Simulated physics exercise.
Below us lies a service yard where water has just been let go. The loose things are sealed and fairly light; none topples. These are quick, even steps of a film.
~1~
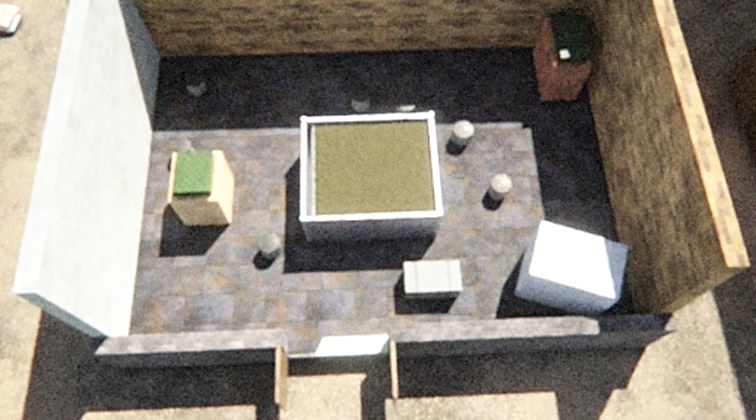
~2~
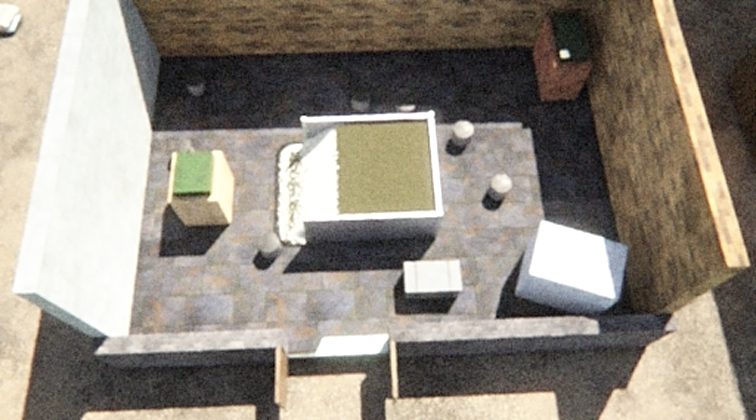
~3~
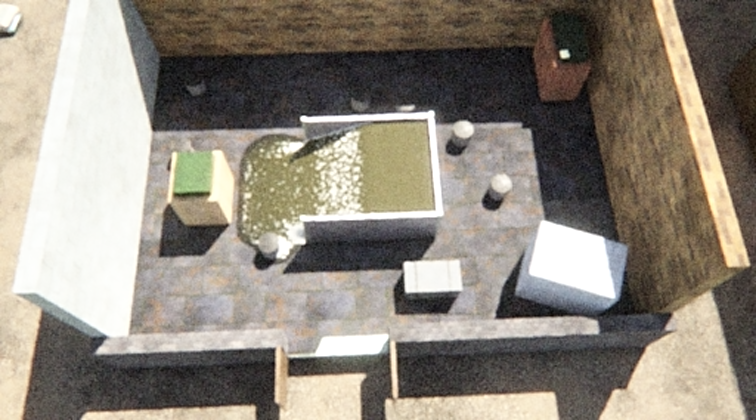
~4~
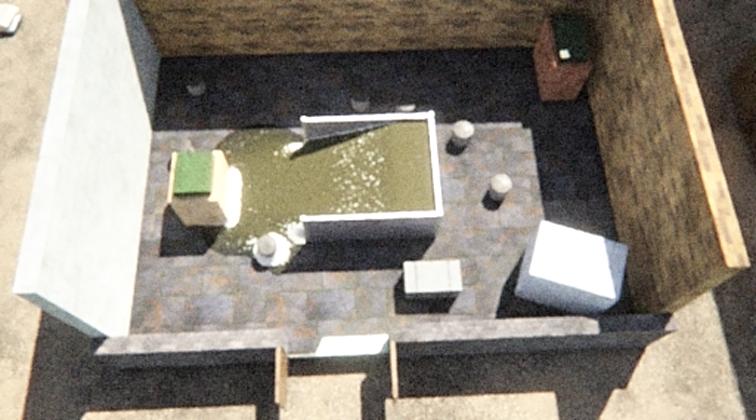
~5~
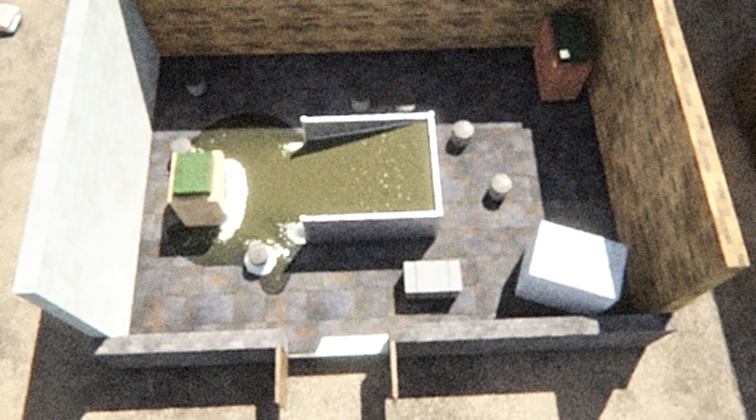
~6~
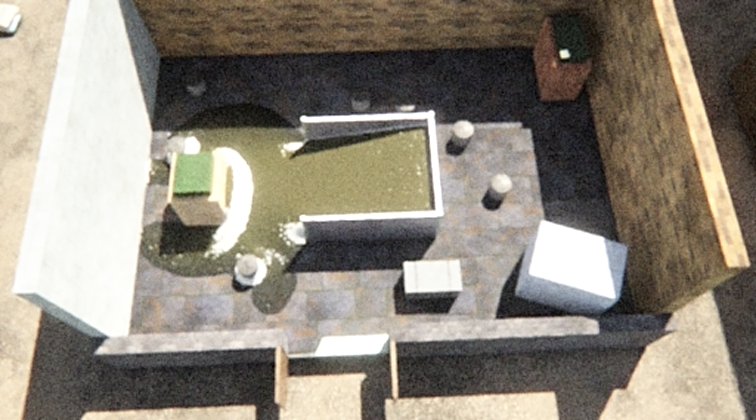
In the video, murky green water pours from the left side of a white-rimmed tank in a walled yard, spreads across the paving and foams around a green-topped tan box, while a small grey container shifts slightly down and left.
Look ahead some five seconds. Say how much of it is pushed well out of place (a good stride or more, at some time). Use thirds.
That comes to one to two thirds.
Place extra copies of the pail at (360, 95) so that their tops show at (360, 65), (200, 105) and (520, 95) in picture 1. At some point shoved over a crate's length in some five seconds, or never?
In turn: Pushed that far, shifted that much, never so far.
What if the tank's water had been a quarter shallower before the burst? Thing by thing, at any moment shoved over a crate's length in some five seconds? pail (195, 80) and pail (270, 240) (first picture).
In that order: That far or more, pushed that far.
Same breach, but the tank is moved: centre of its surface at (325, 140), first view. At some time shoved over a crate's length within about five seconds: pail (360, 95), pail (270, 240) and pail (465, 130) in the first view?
In that order: Shifted that much, that far or more, under that.
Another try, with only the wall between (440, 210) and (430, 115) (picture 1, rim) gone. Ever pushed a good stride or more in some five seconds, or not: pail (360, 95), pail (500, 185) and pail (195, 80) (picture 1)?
In that order: Less than that, shifted that much, no.
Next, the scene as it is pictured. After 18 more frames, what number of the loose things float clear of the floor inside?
I count 3.
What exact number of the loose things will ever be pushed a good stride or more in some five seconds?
That makes 3.
A moment on, 1 of 8 are well off their spots; 0 afloat.
Next, 3 of 8 are well off their spots; 3 afloat.
Later, 3 of 8 are well off their spots; 3 afloat.
In the end, 3 of 8 are well off their spots, and 3 have been at some point; 2 afloat.
